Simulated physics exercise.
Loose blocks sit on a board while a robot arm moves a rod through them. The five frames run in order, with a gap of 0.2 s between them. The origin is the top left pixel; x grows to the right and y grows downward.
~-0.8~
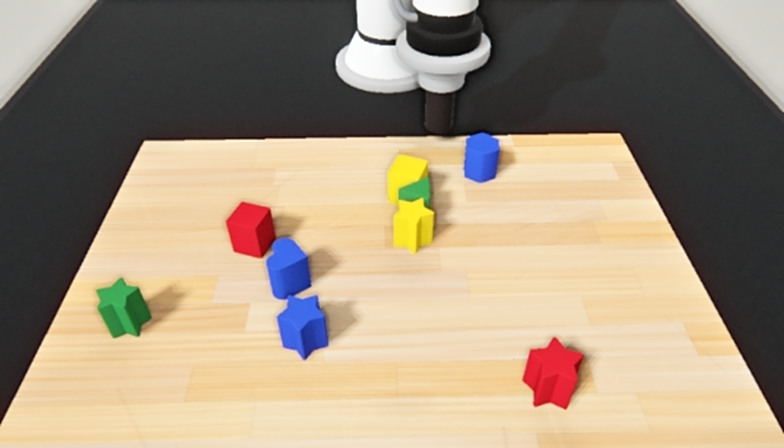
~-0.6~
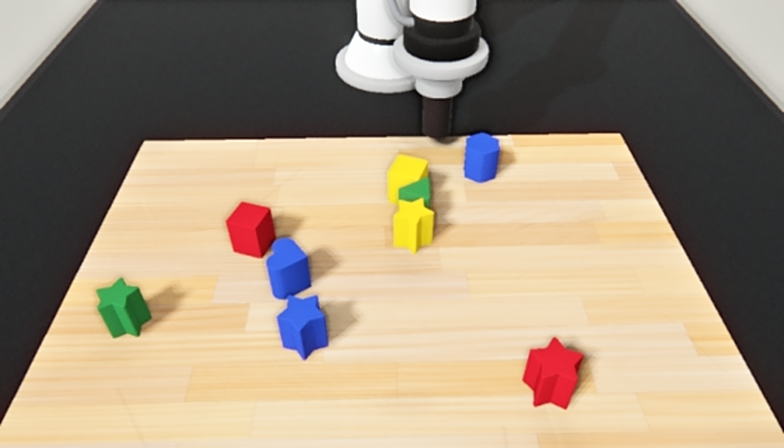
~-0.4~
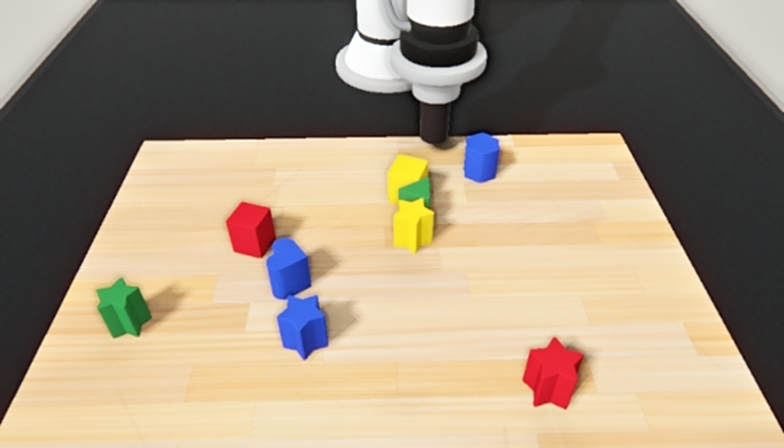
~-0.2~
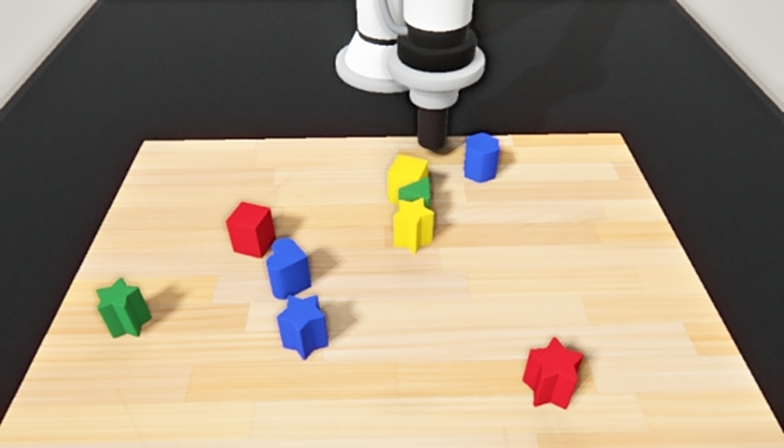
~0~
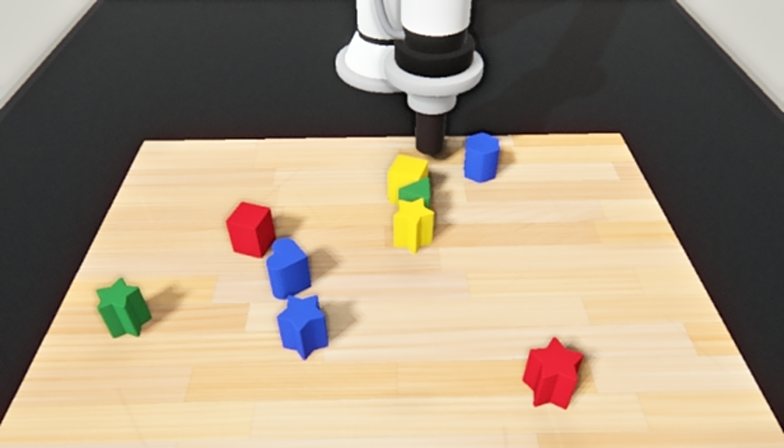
To begin with, red, blue, green and yellow blocks lie scattered on a wooden board, with a robot arm's dark rod at the far edge. The rod then creeps slightly toward the viewer and a little left, nearing the gap between the yellow square block and the blue hexagonal one, while every block stays still.
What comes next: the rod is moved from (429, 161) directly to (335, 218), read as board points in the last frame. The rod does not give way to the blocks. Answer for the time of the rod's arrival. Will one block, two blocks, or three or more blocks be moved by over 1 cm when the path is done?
The way I see it, the answer is one.
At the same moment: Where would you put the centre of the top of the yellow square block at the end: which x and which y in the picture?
It will likely be found at (398, 177).
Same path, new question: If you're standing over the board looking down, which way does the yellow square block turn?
It goes anticlockwise.
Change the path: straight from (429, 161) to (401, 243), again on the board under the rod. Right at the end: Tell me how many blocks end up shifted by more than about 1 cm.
I expect three or more blocks to move.
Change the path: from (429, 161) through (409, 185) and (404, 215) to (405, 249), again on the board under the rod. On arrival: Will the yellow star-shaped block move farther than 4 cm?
I expect so.
The first path, step by step. One third of the way, rod at (399, 165); yellow square block at (407, 169), turned 15° anticlockwise.
Two thirds of the way, rod at (367, 184); yellow square block at (398, 177), turned 65° anticlockwise; green triangular piece at (421, 189).
At the end, rod at (334, 204); yellow square block at (398, 177), turned 65° anticlockwise; green triangular piece at (421, 189); blue hexagonal block unmoved.
